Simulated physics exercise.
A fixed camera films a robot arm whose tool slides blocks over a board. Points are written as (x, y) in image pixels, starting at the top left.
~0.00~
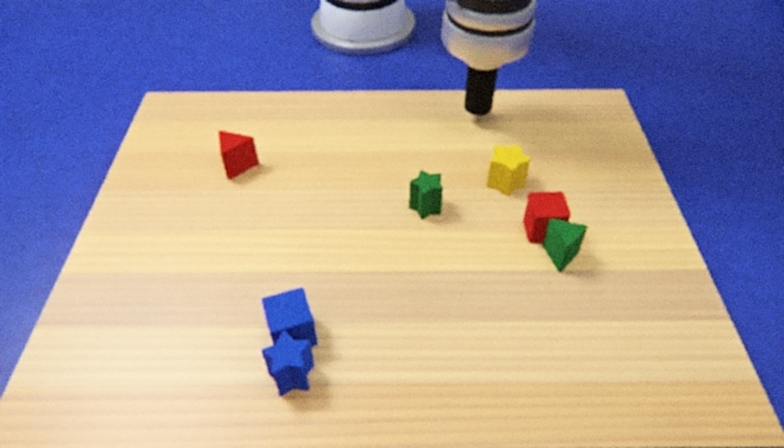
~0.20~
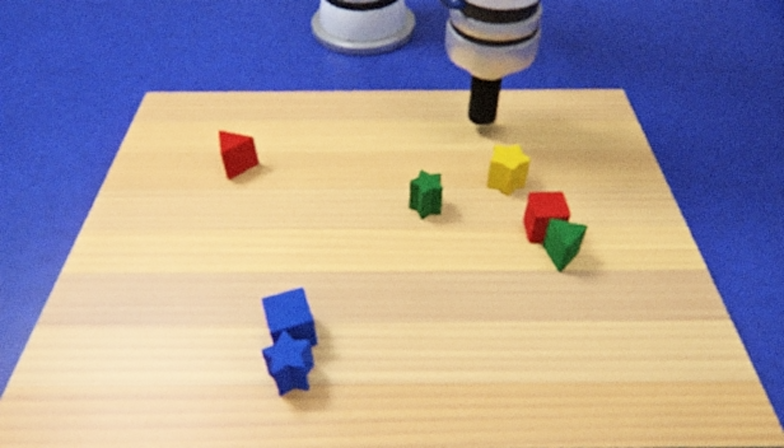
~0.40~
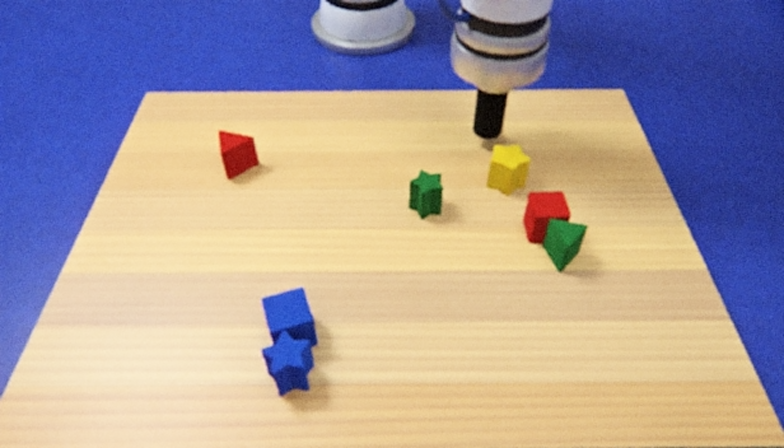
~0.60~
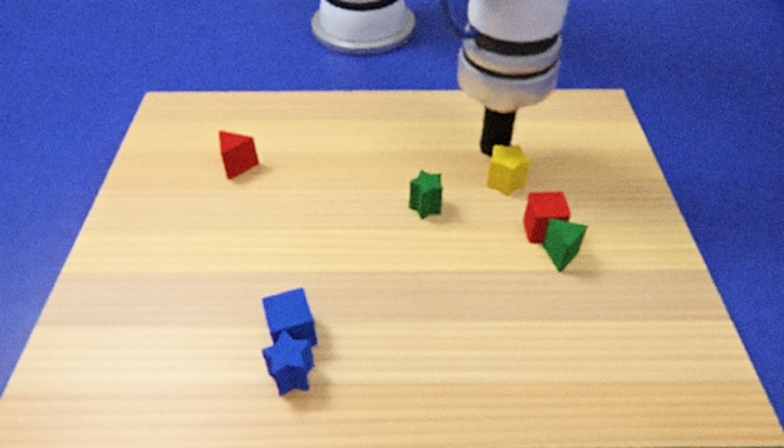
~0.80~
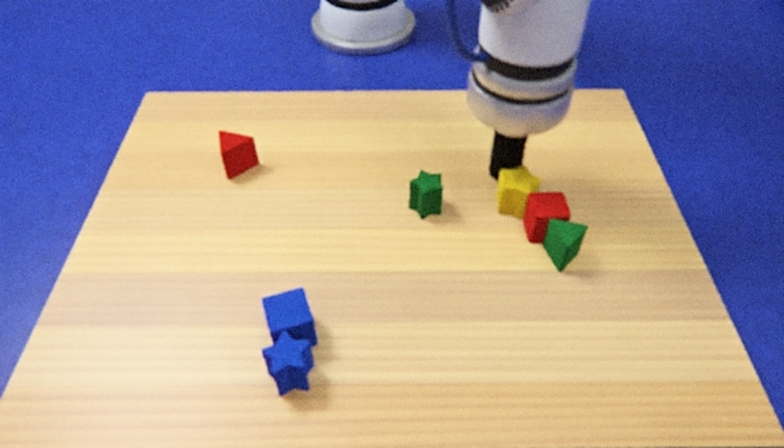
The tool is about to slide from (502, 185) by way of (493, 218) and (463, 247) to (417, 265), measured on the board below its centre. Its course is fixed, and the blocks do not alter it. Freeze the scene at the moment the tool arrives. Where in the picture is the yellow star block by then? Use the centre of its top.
At (516, 221).
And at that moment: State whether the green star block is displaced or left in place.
Left where it is.
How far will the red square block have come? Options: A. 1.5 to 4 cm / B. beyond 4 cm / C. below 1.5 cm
Answer: A.
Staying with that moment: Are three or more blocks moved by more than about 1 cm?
I'd say yes.
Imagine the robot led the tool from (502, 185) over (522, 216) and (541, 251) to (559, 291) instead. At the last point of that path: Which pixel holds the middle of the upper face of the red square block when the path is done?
I think it will end close to (611, 287).
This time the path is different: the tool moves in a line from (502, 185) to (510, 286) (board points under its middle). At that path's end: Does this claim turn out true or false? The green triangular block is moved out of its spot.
True - the claim holds.
On the path given first. One third of the way, tool at (494, 207); yellow star block at (517, 214), turned 20° anticlockwise; red square block at (557, 217), turned 50° anticlockwise; green triangular block at (582, 241), turned 35° anticlockwise.
Two thirds of the way, tool at (464, 235); yellow star block at (516, 221), turned 45° anticlockwise; red square block at (557, 217), turned 55° anticlockwise; green triangular block at (582, 241), turned 40° anticlockwise.
At the end, tool at (418, 253); green star block not moved; yellow star block at (516, 221), turned 45° anticlockwise; red square block at (557, 217), turned 55° anticlockwise; green triangular block at (582, 241), turned 40° anticlockwise.
